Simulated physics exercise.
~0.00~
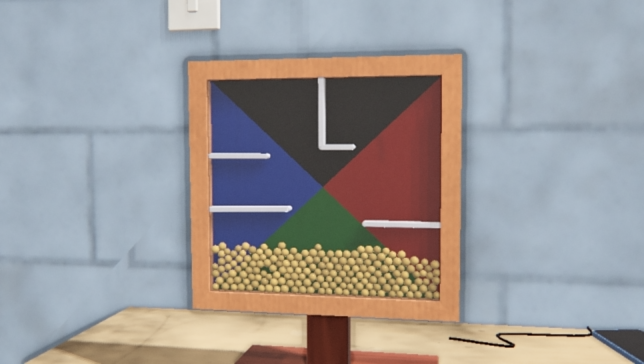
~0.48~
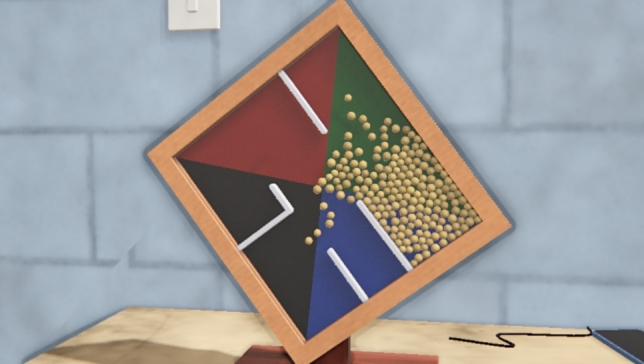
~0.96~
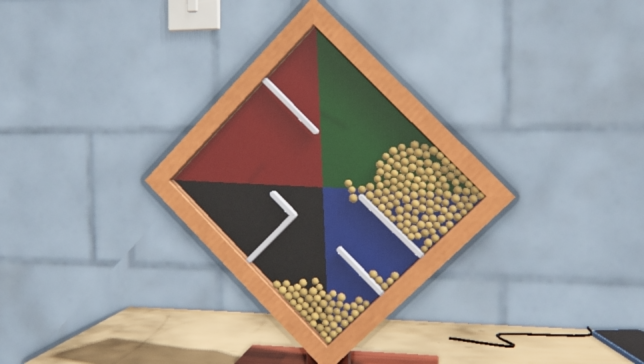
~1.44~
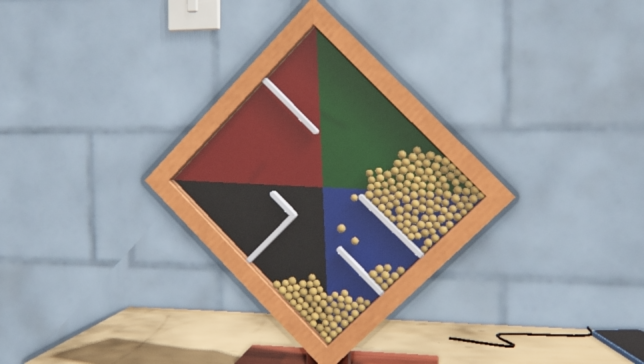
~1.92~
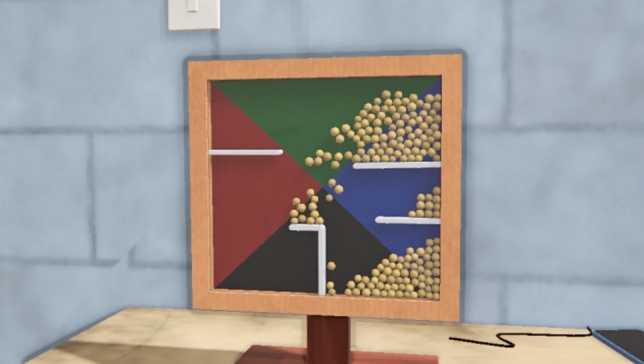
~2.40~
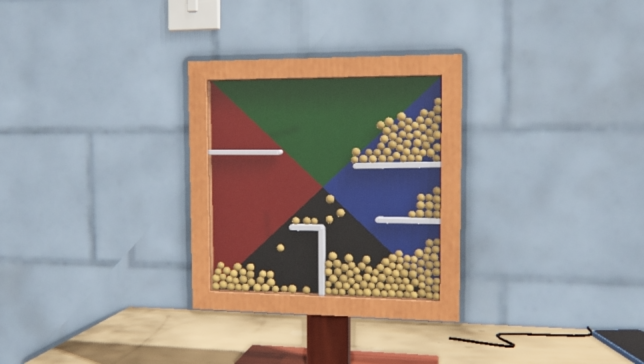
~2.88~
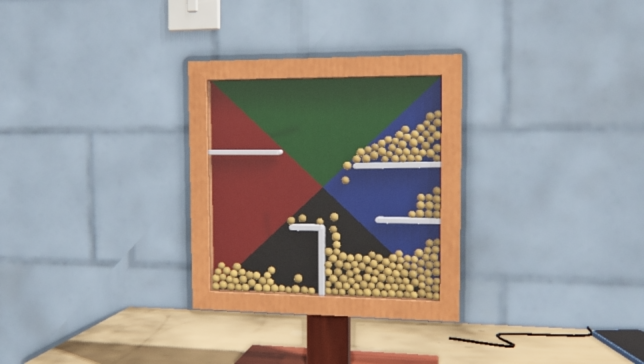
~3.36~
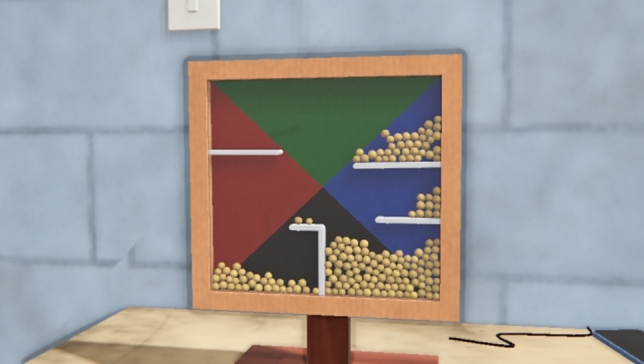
A square shadow box of pale wooden beads swung anticlockwise, paused on one corner, then turned on until it was upside down, its beads spilling over the ledges and settling mostly in the black and blue wedges, with a few in the red.
